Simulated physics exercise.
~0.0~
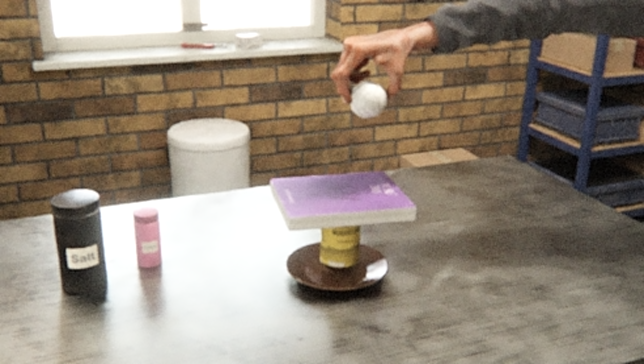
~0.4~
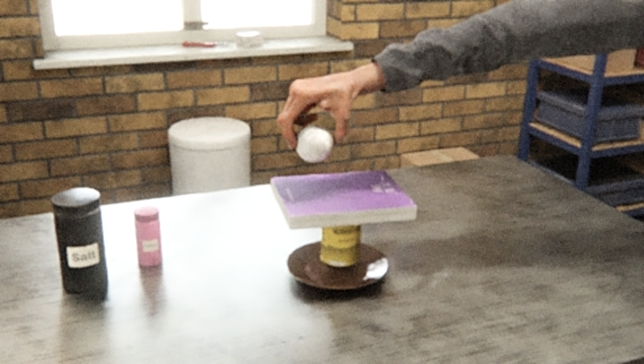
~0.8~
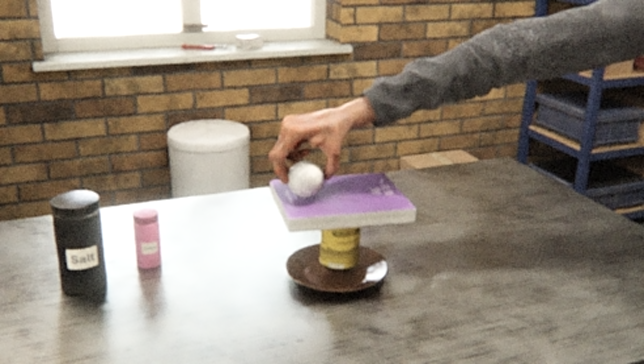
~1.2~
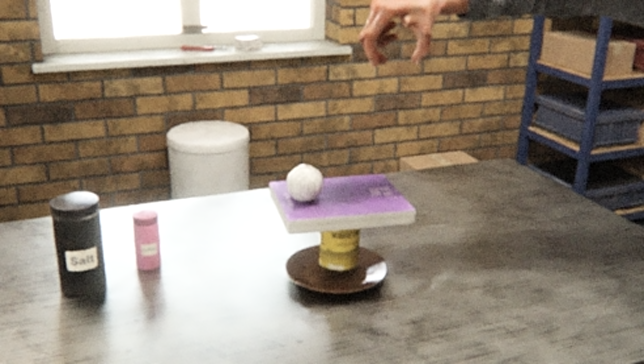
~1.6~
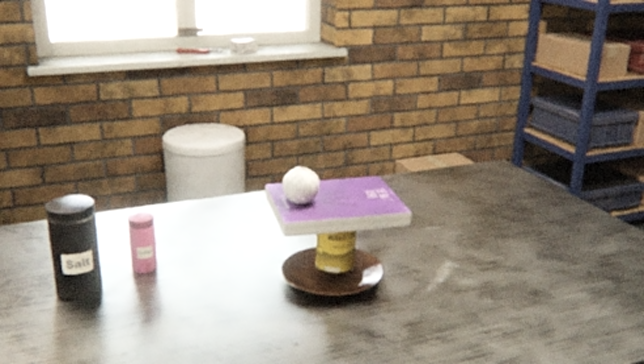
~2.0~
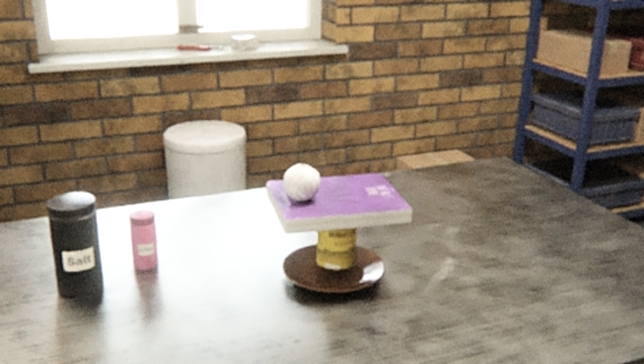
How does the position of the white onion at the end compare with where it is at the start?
At the start the white onion is held in a hand above the purple book, and at the end it sits lower and farther left, resting on the left part of the book.
In this clip, a hand lowers a white onion onto the left side of a purple book balanced on a yellow tin and brown plate, then lets go and withdraws. The onion rests there and the pile stays standing beside a black jar and pink shaker.
